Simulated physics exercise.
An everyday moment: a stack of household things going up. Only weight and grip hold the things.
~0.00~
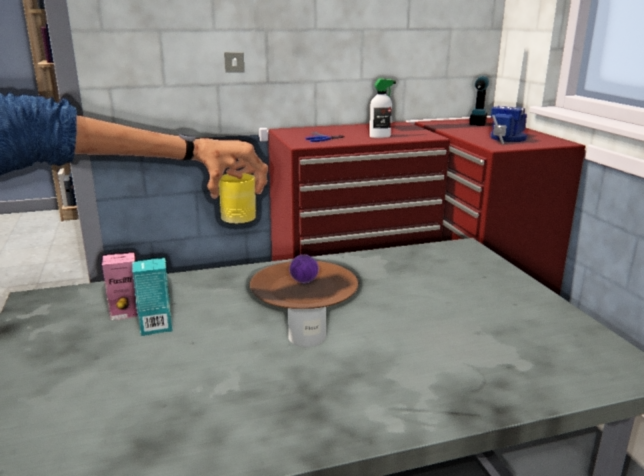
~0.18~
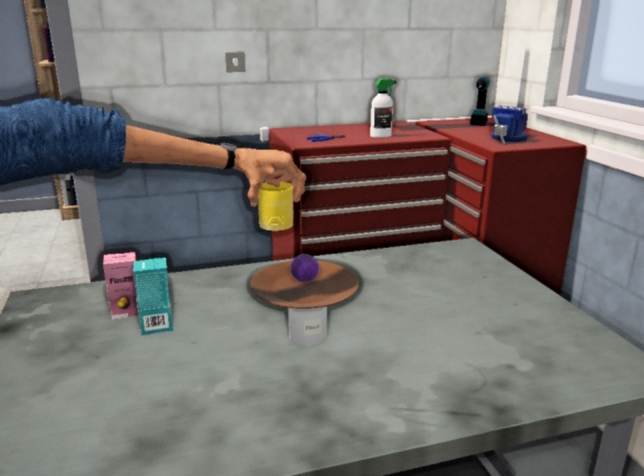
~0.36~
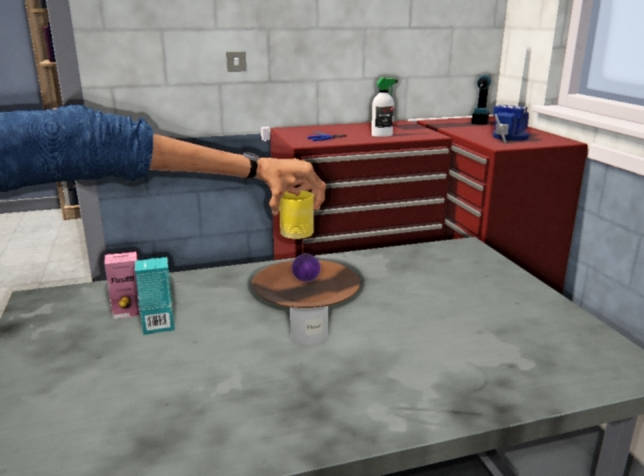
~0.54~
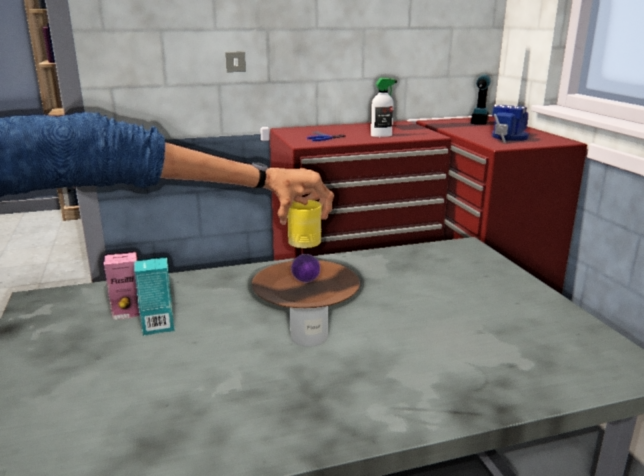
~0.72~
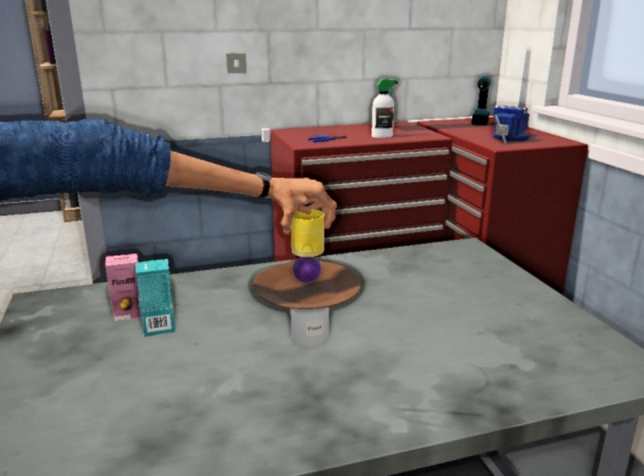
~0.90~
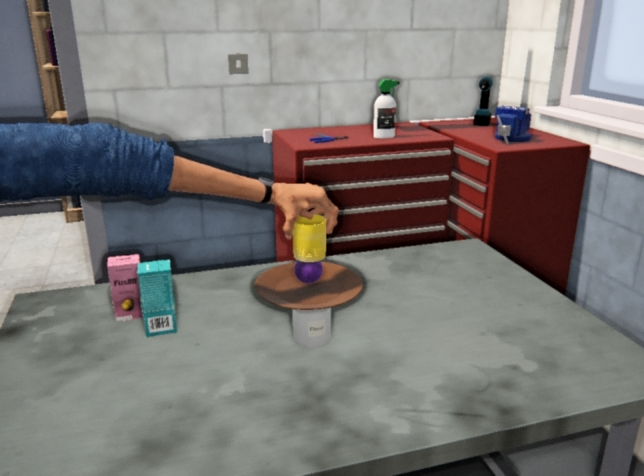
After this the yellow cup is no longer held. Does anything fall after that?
The pile gives way.
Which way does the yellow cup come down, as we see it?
To the right.
Around 1.50 s, yellow cup now fallen.
Around 1.70 s, things are still on the move.
Around 1.80 s, as before.
Finally (2.4 s), fallen, yellow cup; the other 5 still in place. Final places as the last picture's camera would see them, yellow cup near (396, 311). The pile loses its balance.
